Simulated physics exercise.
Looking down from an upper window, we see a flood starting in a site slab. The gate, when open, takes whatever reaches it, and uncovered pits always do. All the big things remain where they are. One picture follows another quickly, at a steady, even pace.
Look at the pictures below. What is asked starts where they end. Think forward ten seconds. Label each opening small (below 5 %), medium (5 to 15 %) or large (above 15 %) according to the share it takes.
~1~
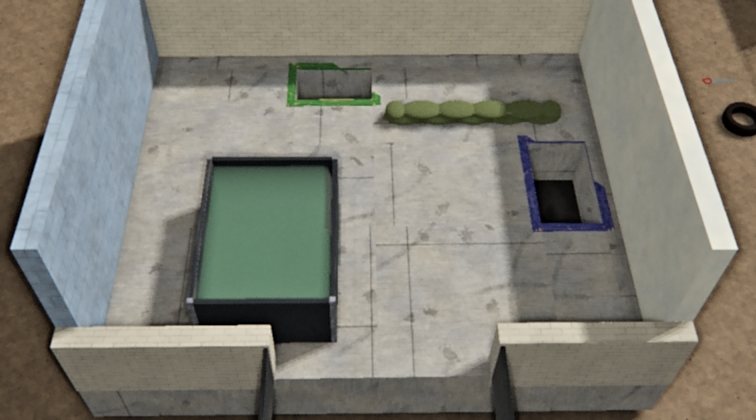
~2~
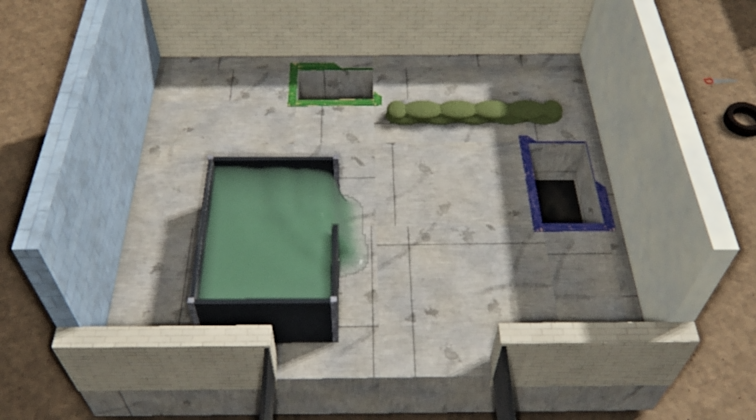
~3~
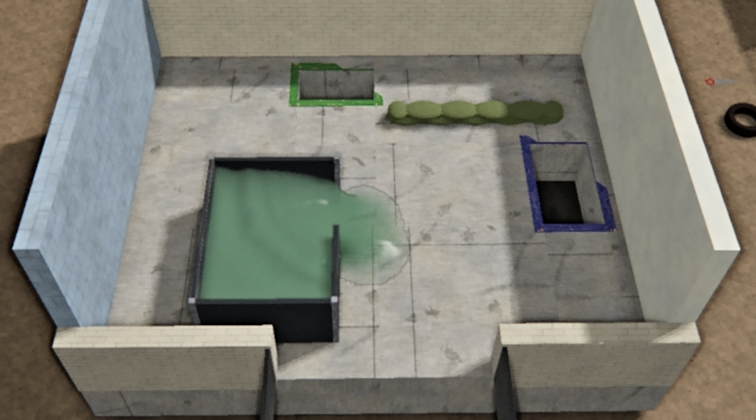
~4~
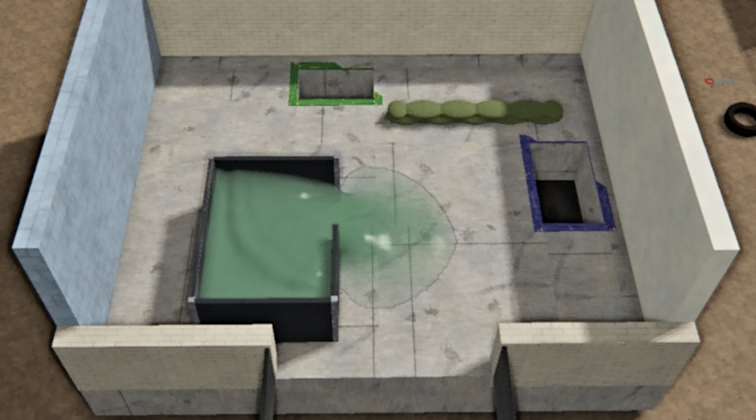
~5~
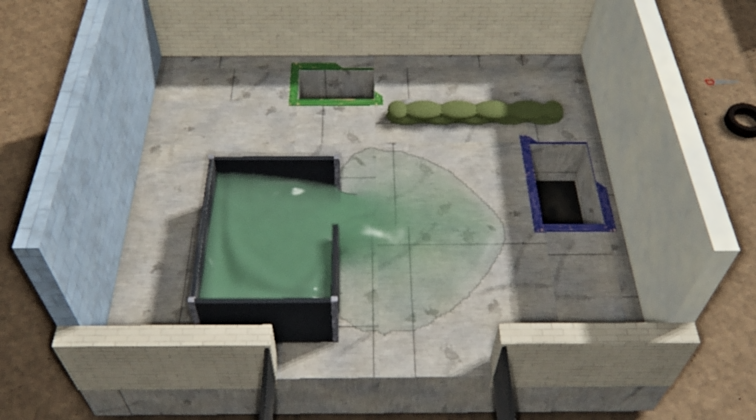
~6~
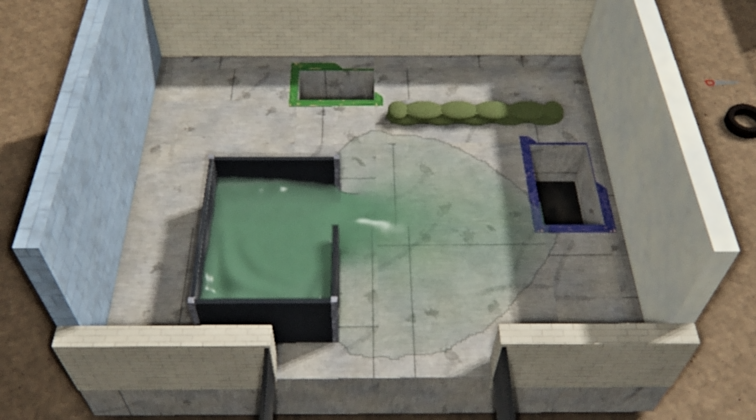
Gate: Medium; blue pit: Large; green pit: Small.
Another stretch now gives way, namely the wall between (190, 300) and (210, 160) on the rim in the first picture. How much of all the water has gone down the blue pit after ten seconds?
For blue, roughly 2 in a hundred.
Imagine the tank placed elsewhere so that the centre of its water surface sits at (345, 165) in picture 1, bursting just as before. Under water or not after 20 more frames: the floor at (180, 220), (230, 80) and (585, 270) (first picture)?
Unflooded - unflooded - soaked.
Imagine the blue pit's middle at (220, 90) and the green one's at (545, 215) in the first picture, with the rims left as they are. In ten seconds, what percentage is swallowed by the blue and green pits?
The blue pit takes around 6 percent, while the green pit takes around 50 percent.
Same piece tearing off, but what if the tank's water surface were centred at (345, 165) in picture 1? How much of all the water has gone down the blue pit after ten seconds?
Blue: About 70 %.
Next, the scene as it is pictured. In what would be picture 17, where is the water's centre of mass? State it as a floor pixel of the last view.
Near (381, 252) in the last view.
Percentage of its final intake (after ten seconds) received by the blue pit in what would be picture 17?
Roughly 25 percent.
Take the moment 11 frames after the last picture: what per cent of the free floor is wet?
By my count, 40 percent.
A moment on, water covers 40 % of the floor; the gate 1 %, the blue pit 5 %, the green pit 0 %.
Next, water covers 40 % of the floor; the gate 1 %, the blue pit 14 %, the green pit 0 %.
Then, water covers 40 % of the floor; the gate 2 %, the blue pit 29 %, the green pit 0 %.
Later, water covers 45 % of the floor; the gate 5 %, the blue pit 46 %, the green pit 1 %.
In the end, water covers 45 % of the floor; the gate 10 %, the blue pit 57 %, the green pit 1 %.
